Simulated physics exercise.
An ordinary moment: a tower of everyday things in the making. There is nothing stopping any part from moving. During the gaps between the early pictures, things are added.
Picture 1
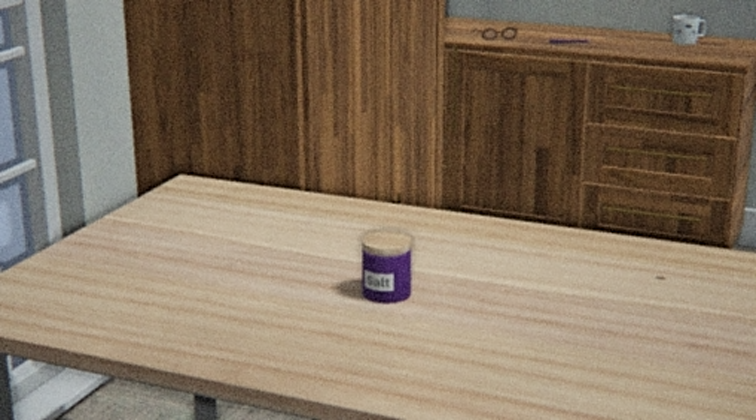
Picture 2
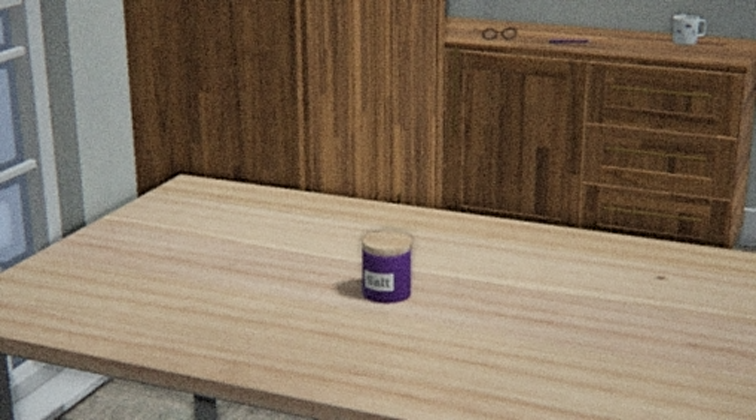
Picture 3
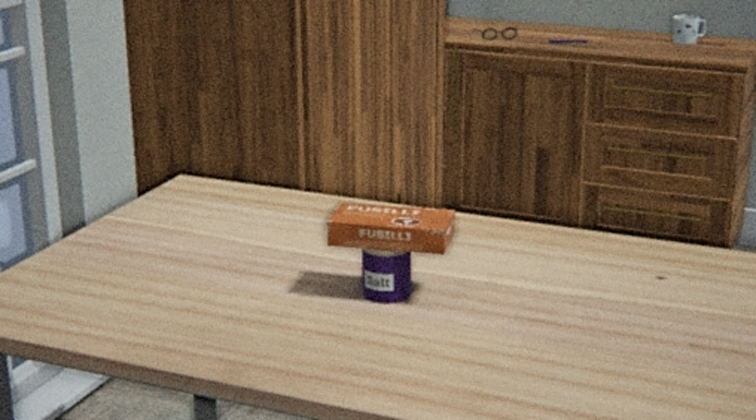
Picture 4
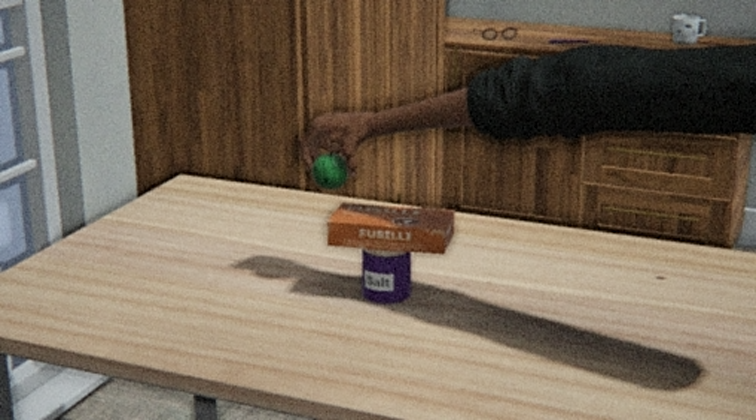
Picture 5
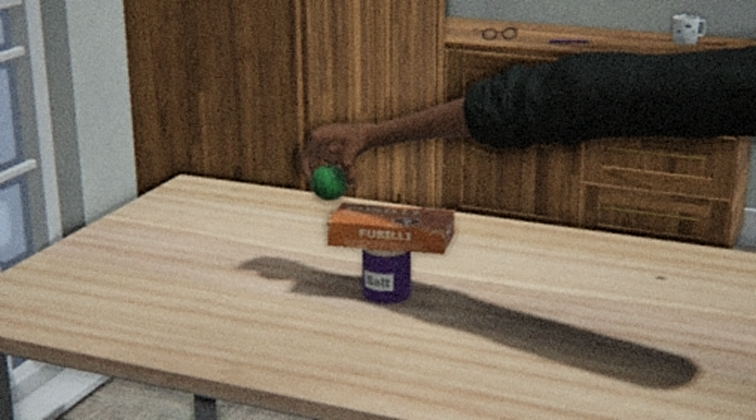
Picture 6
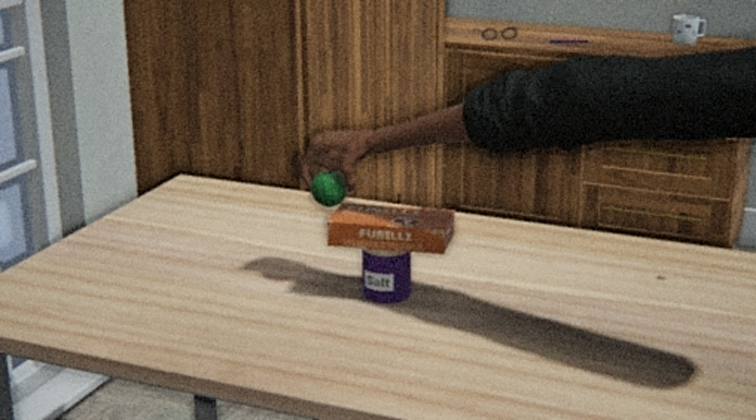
A hand lowered a green apple onto the left end of an orange fusilli box, which had appeared on top of a purple salt jar standing alone on a wooden table.
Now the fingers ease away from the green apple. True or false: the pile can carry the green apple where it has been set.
False.
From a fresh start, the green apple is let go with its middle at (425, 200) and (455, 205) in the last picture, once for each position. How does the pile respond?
So the first time it does not fall and the second time it goes over.
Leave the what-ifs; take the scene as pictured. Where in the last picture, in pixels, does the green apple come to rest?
End position in the final view: Approximately (299, 265).
Then, 0.30 s later than the last frame, green apple now fallen.
Then, 0.40 s later than the last frame, things are still on the move.
When it is over, fallen, green apple; the other 2 as before. End places, in pixels of the last picture, green apple near (299, 266). The pile loses its balance.
